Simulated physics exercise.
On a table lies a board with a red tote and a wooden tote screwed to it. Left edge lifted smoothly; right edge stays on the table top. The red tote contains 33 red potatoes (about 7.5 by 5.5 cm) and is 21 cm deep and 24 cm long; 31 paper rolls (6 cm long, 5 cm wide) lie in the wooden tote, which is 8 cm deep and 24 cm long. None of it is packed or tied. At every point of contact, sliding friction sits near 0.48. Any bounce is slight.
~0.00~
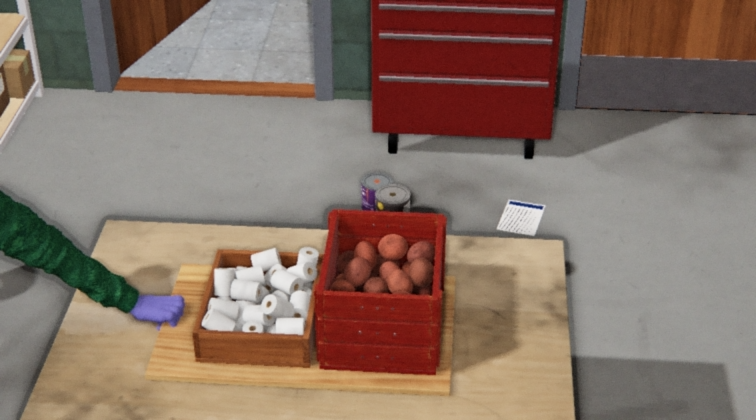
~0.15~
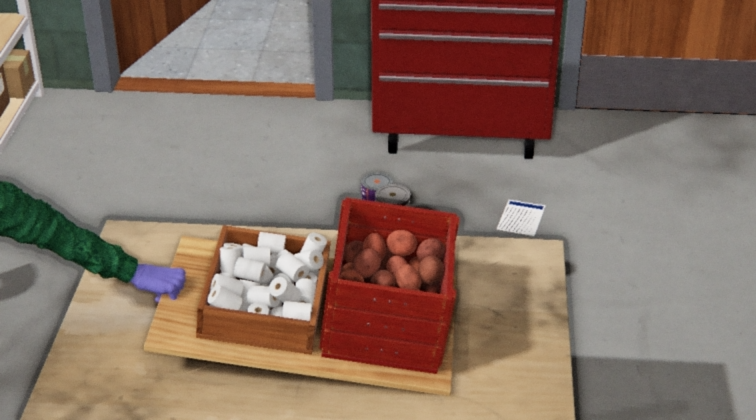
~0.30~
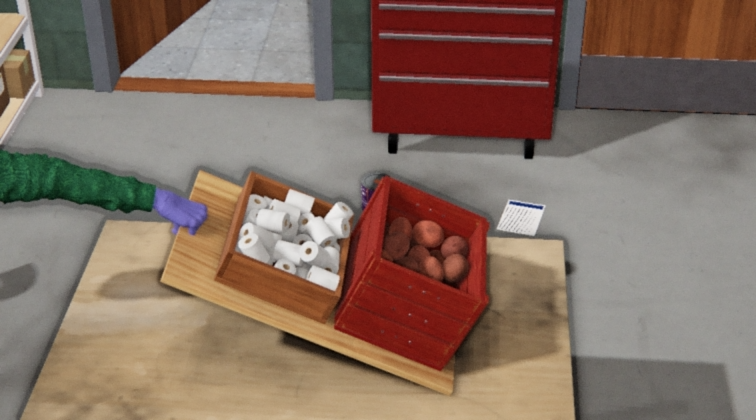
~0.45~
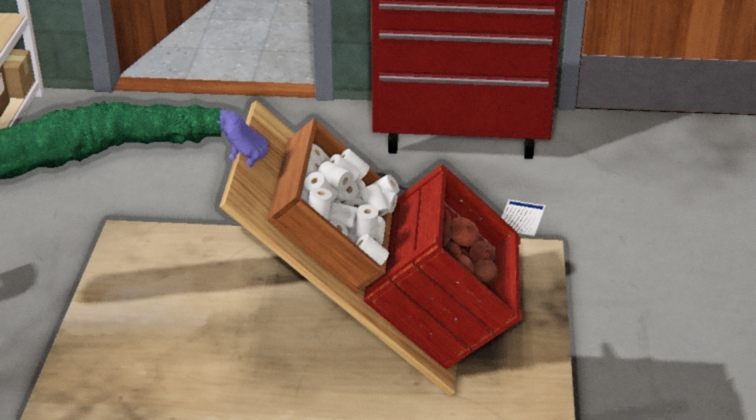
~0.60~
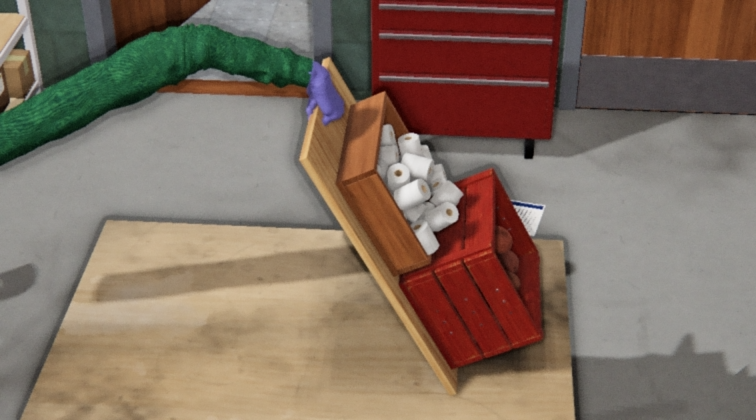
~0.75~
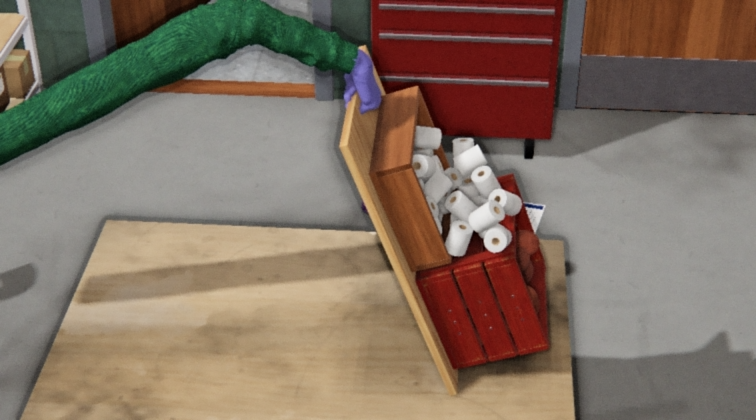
Board carrying paper rolls and potatoes in two totes tilting steeply as a gloved hand lifts its left end, rolls spilling out.
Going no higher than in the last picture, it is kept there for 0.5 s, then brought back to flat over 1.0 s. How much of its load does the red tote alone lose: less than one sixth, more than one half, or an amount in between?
Expect under one-sixth of them to get out.
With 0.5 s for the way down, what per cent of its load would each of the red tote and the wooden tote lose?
Then the red tote sheds 0 %, while the wooden tote sheds 50 %.
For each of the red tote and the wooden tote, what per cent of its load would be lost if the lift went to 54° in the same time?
In that case the red tote sheds 0 %, while the wooden tote sheds 10 %.
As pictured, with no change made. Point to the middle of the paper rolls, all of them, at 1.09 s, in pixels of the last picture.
(461, 213).
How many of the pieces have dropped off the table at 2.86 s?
About 6.
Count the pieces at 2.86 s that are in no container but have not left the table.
Count: Around 8.
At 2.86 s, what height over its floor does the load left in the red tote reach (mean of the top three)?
19 cm or thereabouts.
After 1.09 s, tilt 70°; 1 of 33 out of the red tote and 11 of 31 out of the wooden tote.
After 1.51 s, tilt 58°; 1 of 33 out of the red tote and 11 of 31 out of the wooden tote.
After 2.10 s, tilt 4°; 1 of 33 out of the red tote and 12 of 31 out of the wooden tote.
When it is over (at 2.86 s), 1 of 33 out of the red tote and 12 of 31 out of the wooden tote. Asked share, 1 of 33, 3 per cent.
